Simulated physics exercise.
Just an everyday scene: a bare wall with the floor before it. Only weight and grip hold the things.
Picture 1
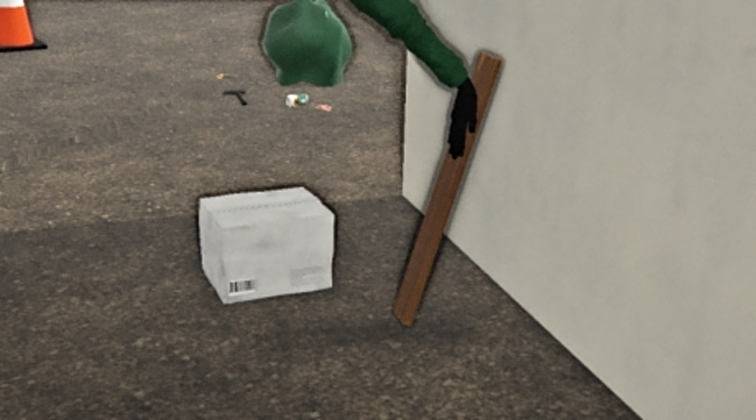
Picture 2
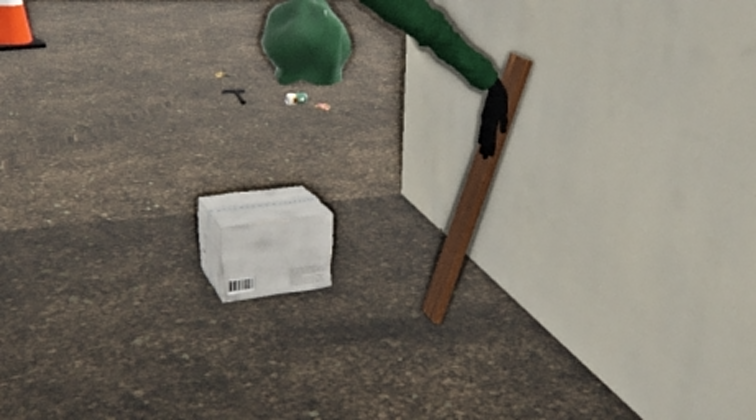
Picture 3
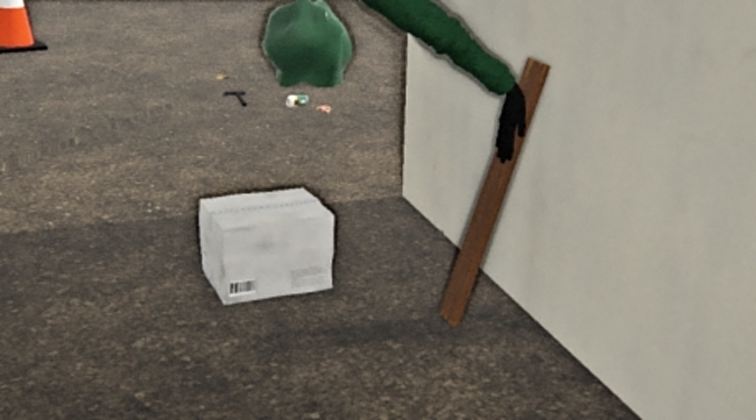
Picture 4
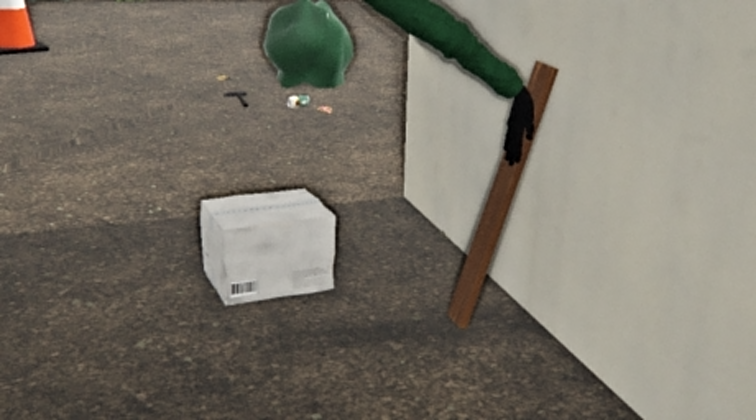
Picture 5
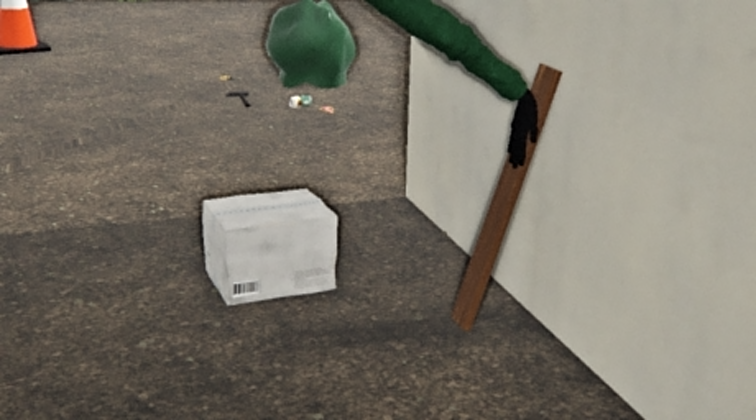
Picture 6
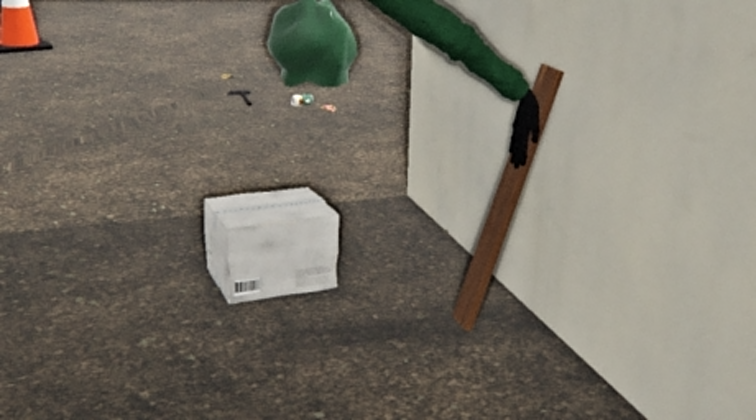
A green-sleeved arm with a black glove moving a brown plank right and leaning it on a bare wall beside a white box.
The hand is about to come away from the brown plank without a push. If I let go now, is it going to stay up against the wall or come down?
It'll stay up.
Then, 0.40 s after the last picture, nothing has stirred.
Then, 0.90 s after the last picture, brown plank resting near (506, 200).
At rest, both in place. Seen from the same camera at the end, brown plank near (506, 200). The plank remains leaning.
